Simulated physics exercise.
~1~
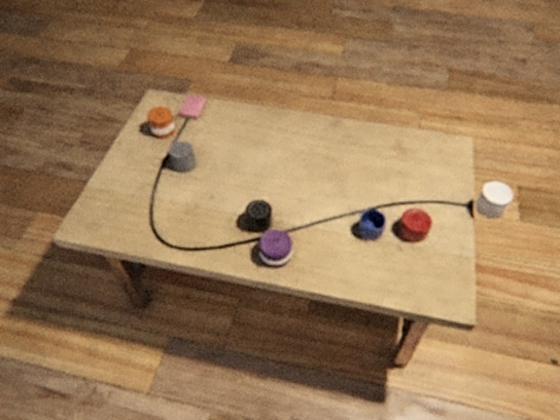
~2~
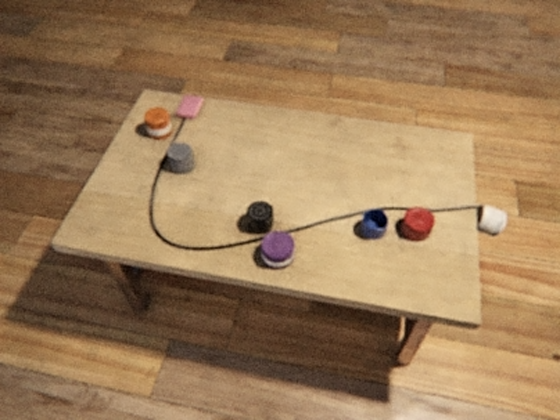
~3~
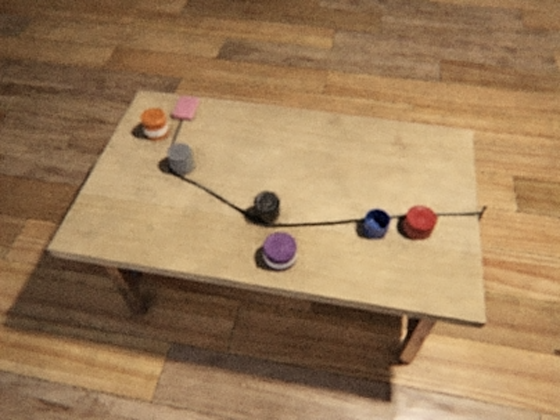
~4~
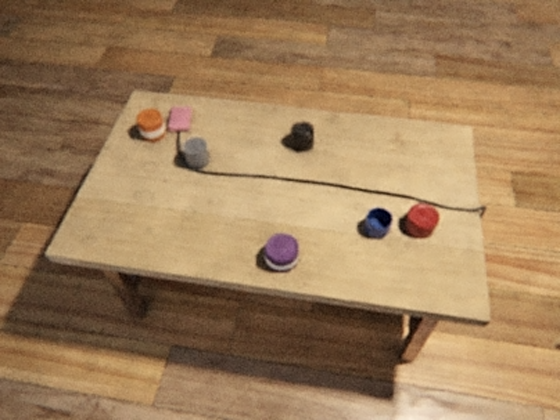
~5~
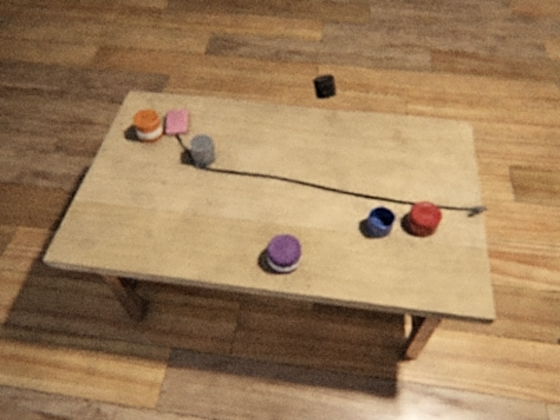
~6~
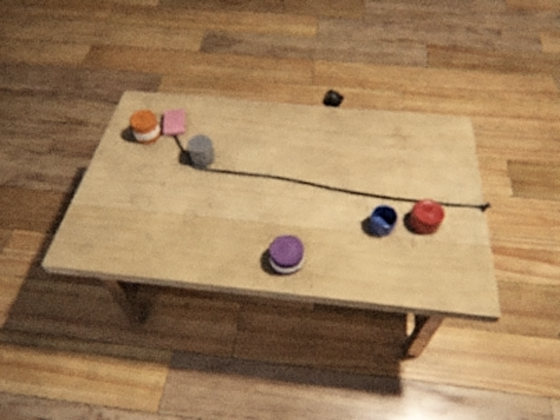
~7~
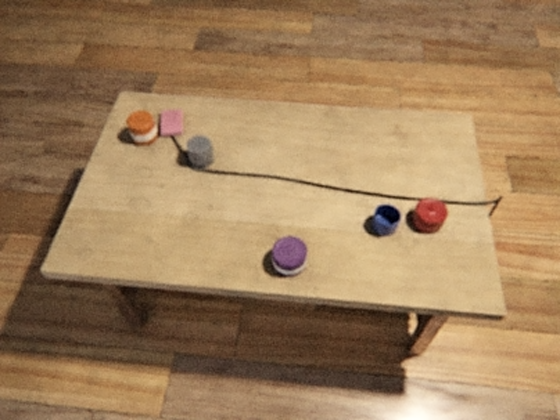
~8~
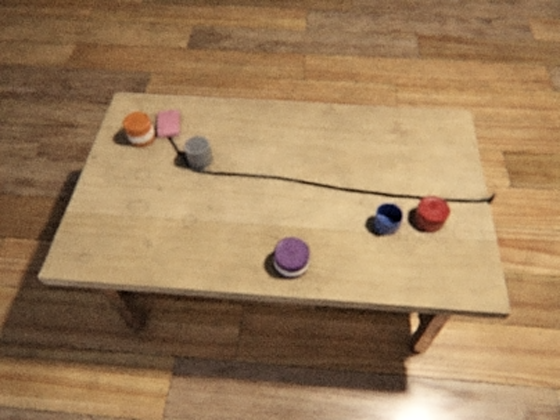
A pale wooden table stands on a plank floor, seen from above at an angle, with an orange canister, pink phone and grey tub at the left, a black tub and purple tin near the front middle, and a blue mug and red tub at the right. A dark cable curves from the phone to a white speaker just off the right edge. The speaker drops from view, pulling the cable straighter. The cable sweeps the black tub across and over the far edge, while the grey tub and phone shift slightly. The other things remain on the table, the cable stretched across it.
